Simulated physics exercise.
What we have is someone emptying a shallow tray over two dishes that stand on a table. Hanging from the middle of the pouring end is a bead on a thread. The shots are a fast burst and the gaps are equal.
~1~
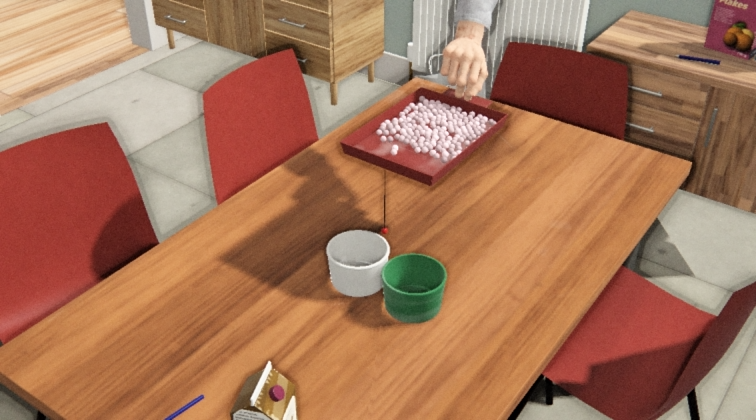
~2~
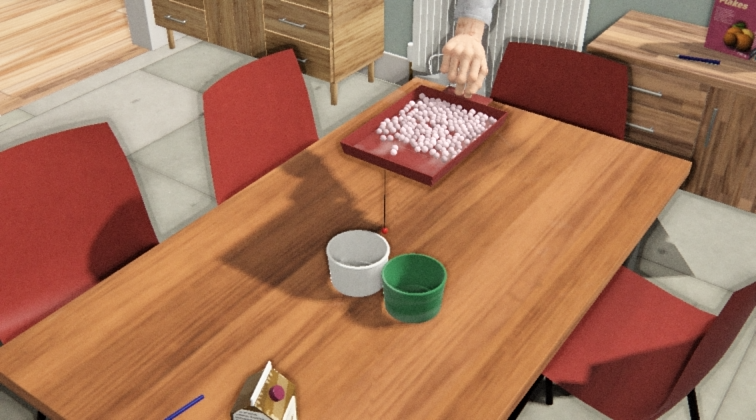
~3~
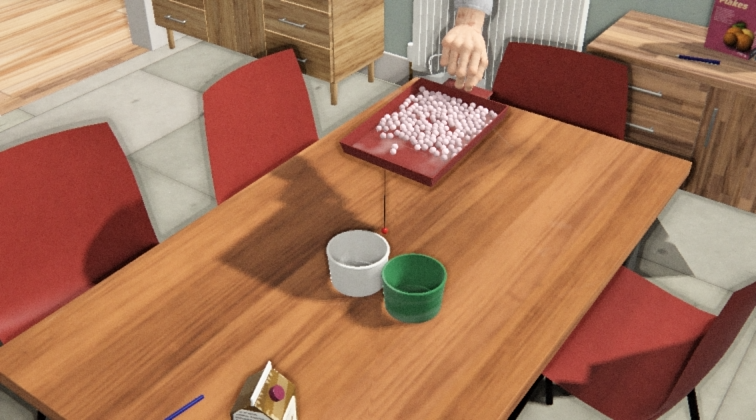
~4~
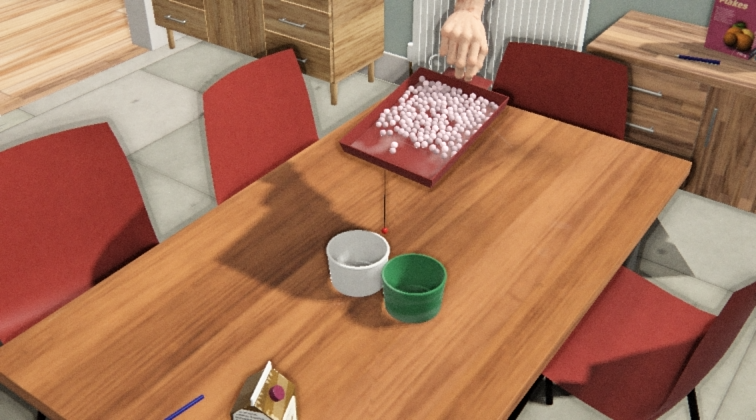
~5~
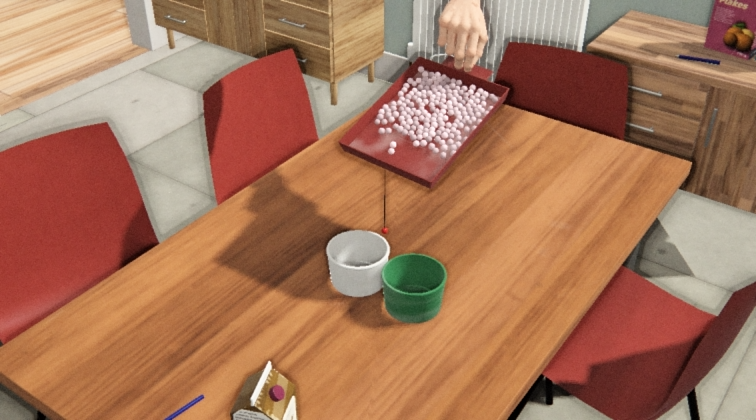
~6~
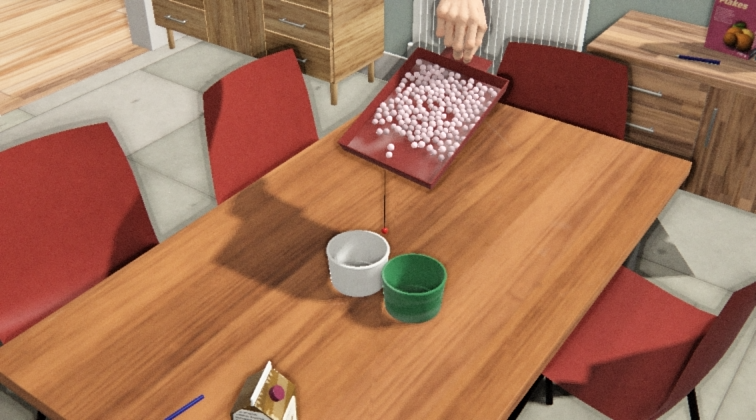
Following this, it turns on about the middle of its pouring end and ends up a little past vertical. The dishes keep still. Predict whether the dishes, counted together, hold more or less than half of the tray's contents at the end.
More.
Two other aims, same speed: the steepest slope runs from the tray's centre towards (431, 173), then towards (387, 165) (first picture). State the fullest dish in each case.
One gives the rightmost dish and two gives the leftmost dish.
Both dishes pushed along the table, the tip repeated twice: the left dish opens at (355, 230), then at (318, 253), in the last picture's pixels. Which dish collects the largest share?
Taking the places in turn, it's the right side and then the right side.
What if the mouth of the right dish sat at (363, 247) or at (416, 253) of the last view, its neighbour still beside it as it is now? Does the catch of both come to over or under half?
In order, they'd catch a minor share, and next a minor share.
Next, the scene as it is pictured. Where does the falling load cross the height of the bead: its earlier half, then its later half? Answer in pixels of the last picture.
First close to (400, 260), next close to (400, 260).
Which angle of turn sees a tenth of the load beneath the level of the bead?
At about 70°.
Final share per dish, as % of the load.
I'd say the left dish holds some 20 % and the right dish some 60 %.
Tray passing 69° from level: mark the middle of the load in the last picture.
Mark it at roughly (404, 174) in the final frame.
Shortly afterwards, tray tipped steeply; near two thirds on the tray; a little in the right dish; only a few in the left dish; only a few outside both; near a quarter in the air.
Next, tray tipped past a quarter turn; only a few on the tray; near half in the right dish; near a quarter in the left dish; a little outside both; near a quarter in the air.
Some moments later, tray tipped past a quarter turn; near two thirds in the right dish; near a quarter in the left dish; a little outside both.
In the end, tray tipped past a quarter turn; near two thirds in the right dish; near a quarter in the left dish; a little outside both.
